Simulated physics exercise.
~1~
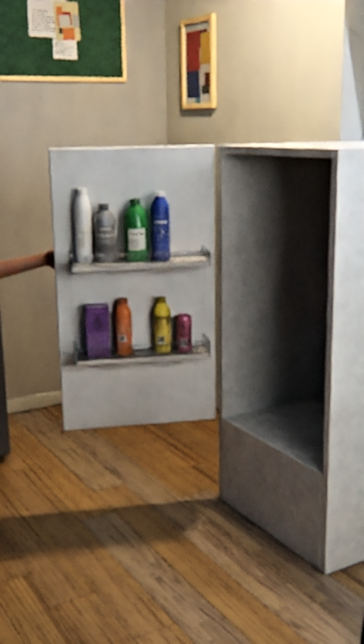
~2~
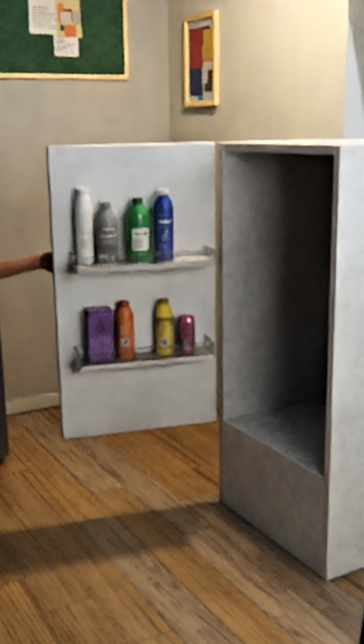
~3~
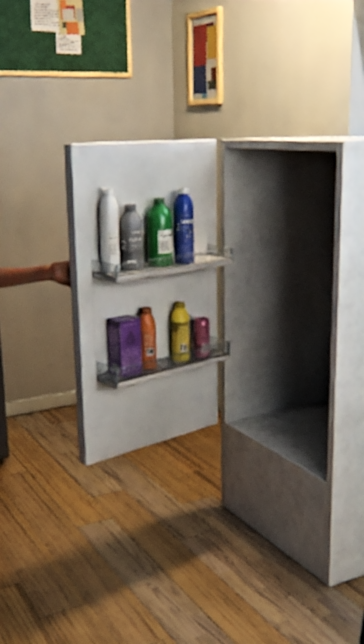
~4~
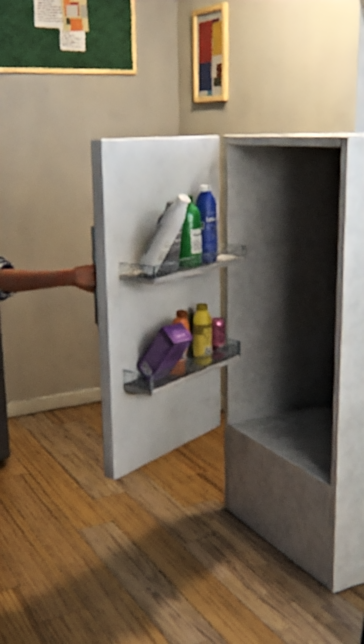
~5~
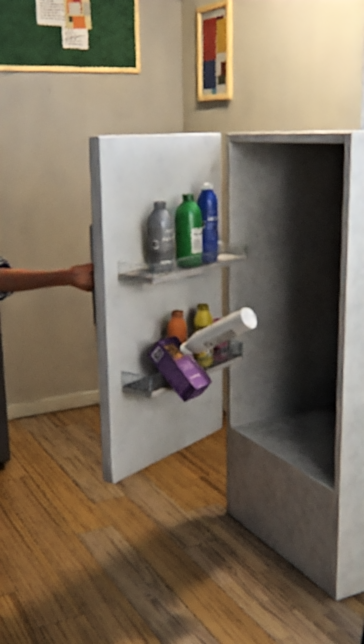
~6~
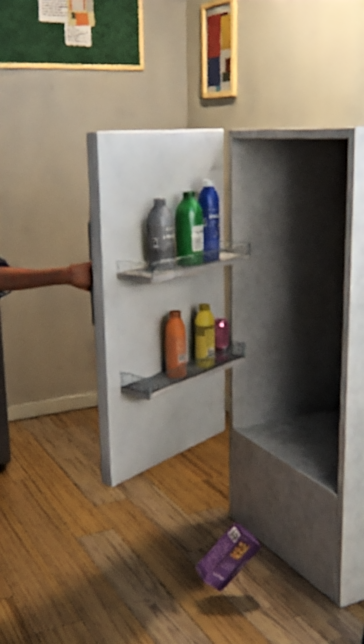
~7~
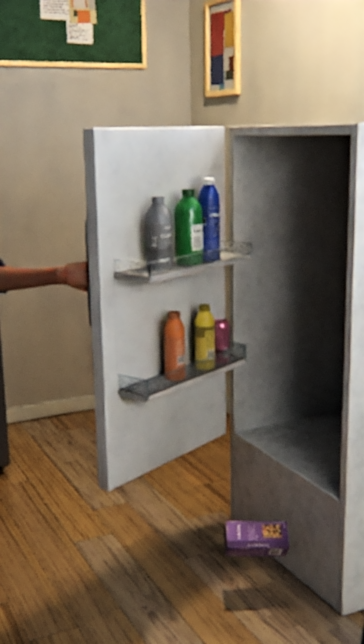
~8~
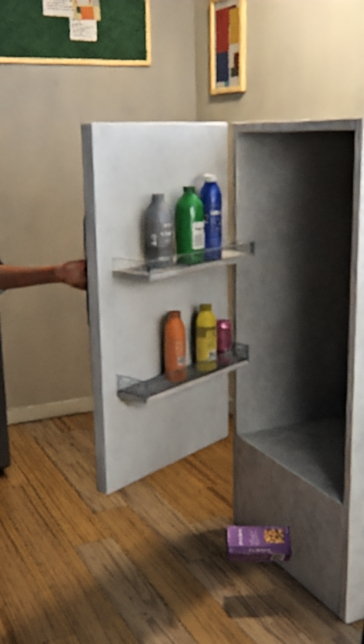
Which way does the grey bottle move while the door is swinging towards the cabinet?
The grey bottle moves to the right, carried along on the upper rack of the door.
